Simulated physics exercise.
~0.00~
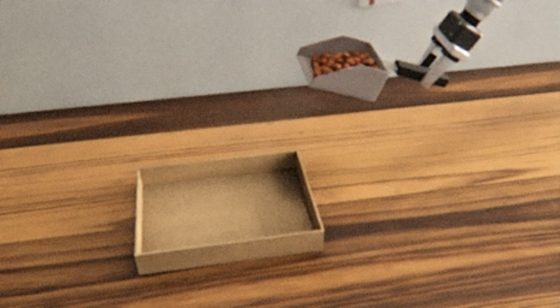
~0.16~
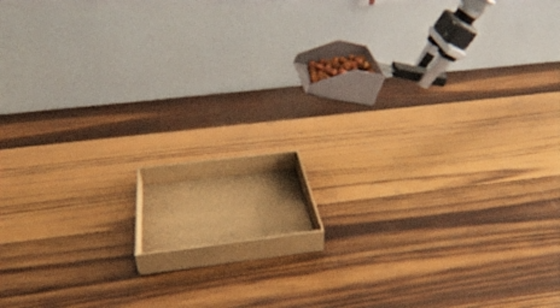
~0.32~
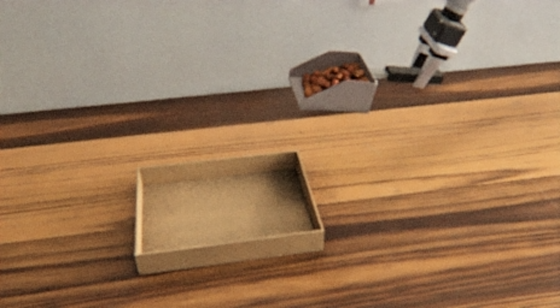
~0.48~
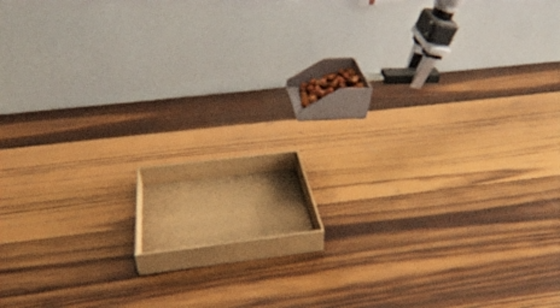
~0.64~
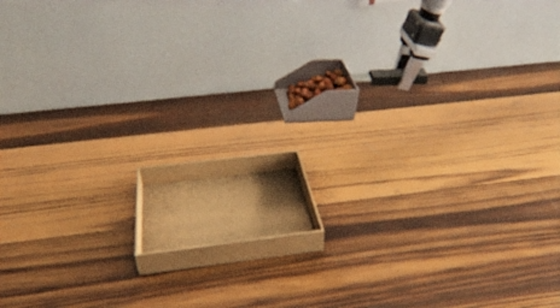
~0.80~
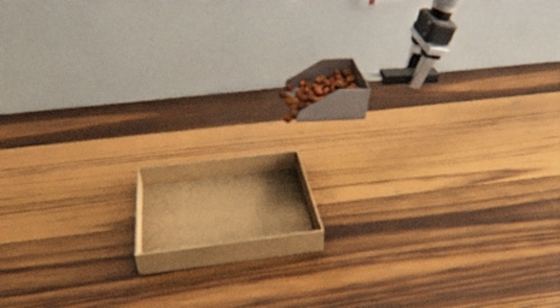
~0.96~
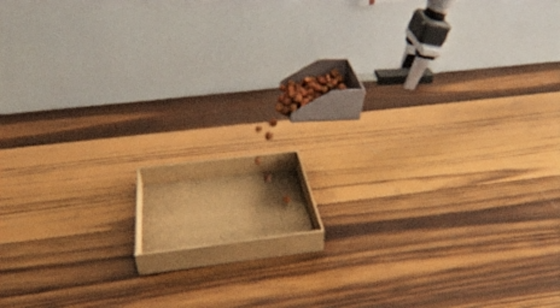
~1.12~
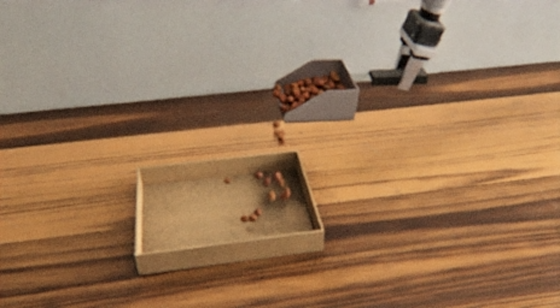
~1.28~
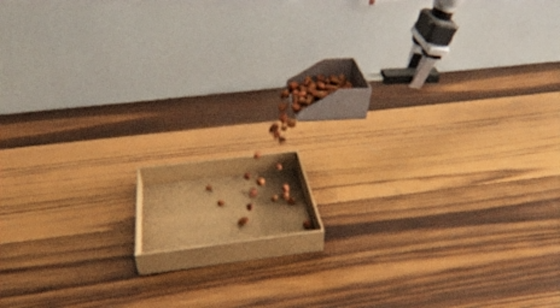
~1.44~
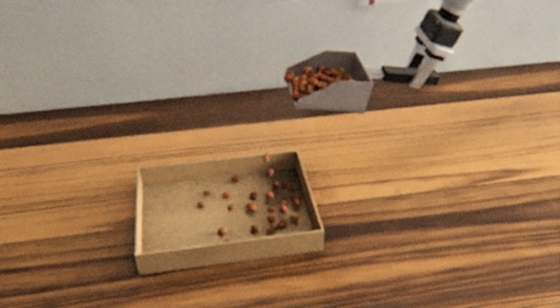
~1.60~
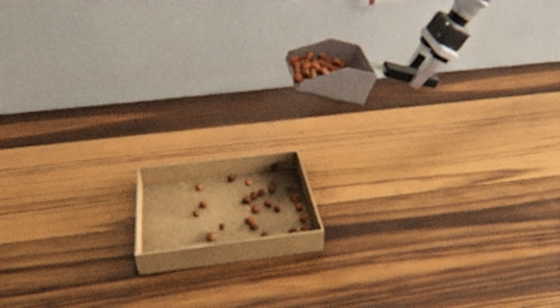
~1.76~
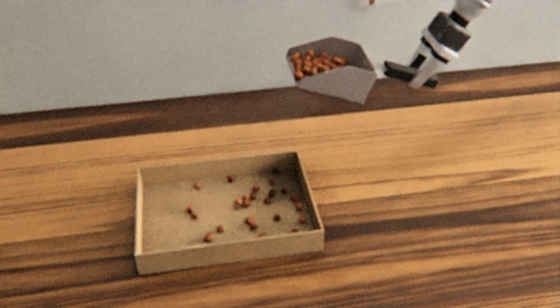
A robot arm tips a scoop of hazelnuts, spilling some into a tray, then levels it.
